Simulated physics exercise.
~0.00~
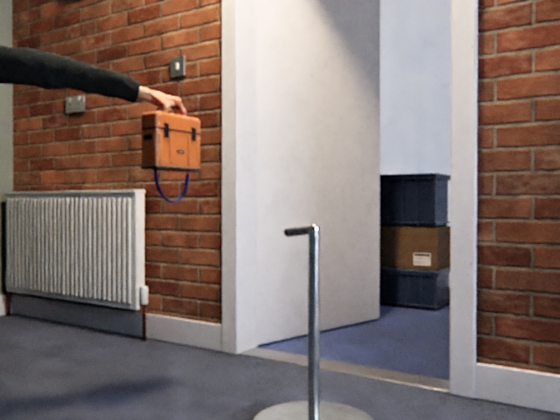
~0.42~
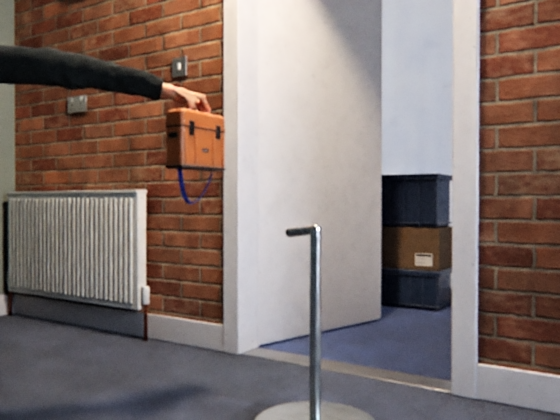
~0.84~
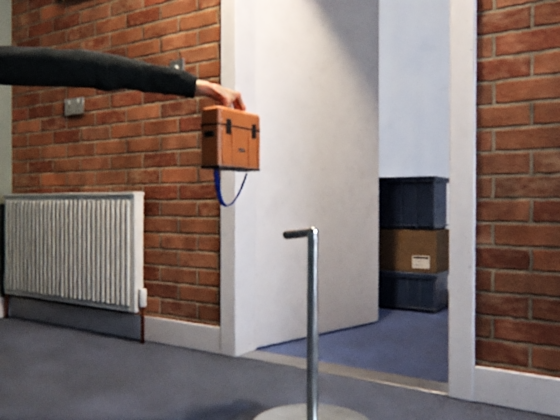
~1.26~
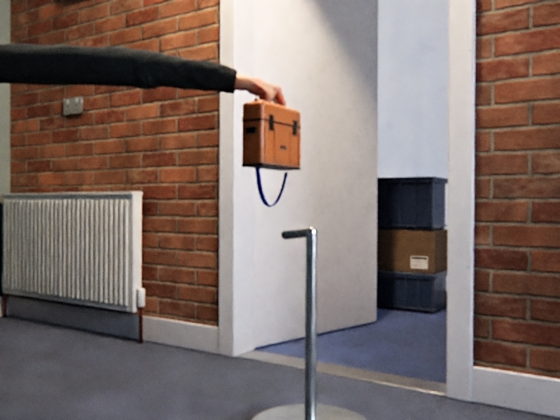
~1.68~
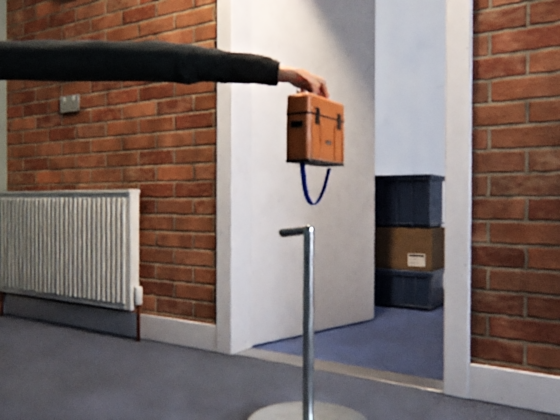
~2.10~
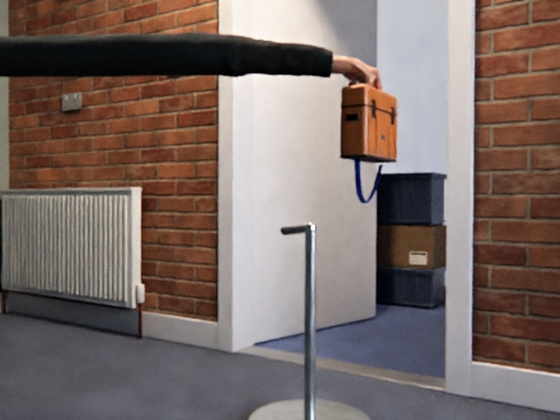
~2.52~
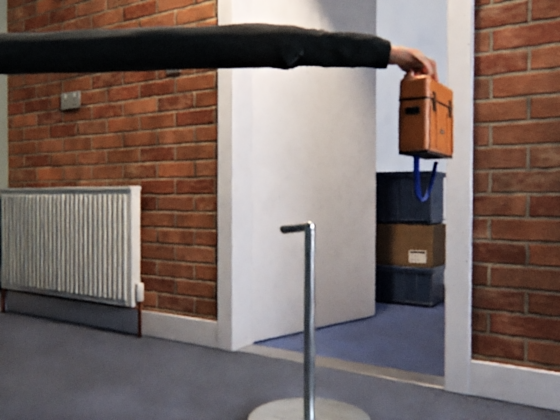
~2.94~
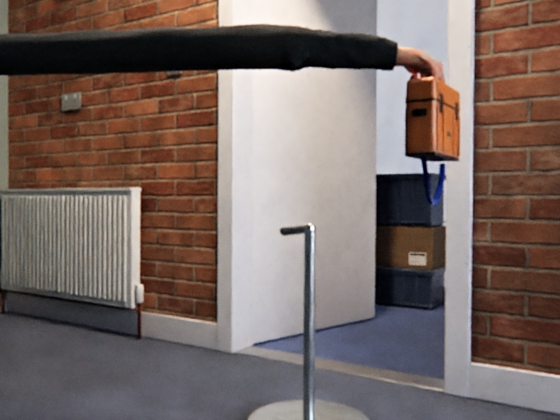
The video shows a hand holding an orange case with a dark blue loop hanging beneath it, carrying it rightward past a brick wall and doorway. The case passes above a metal post with a sideways hook without snagging, and ends up to the right of the post, still held.
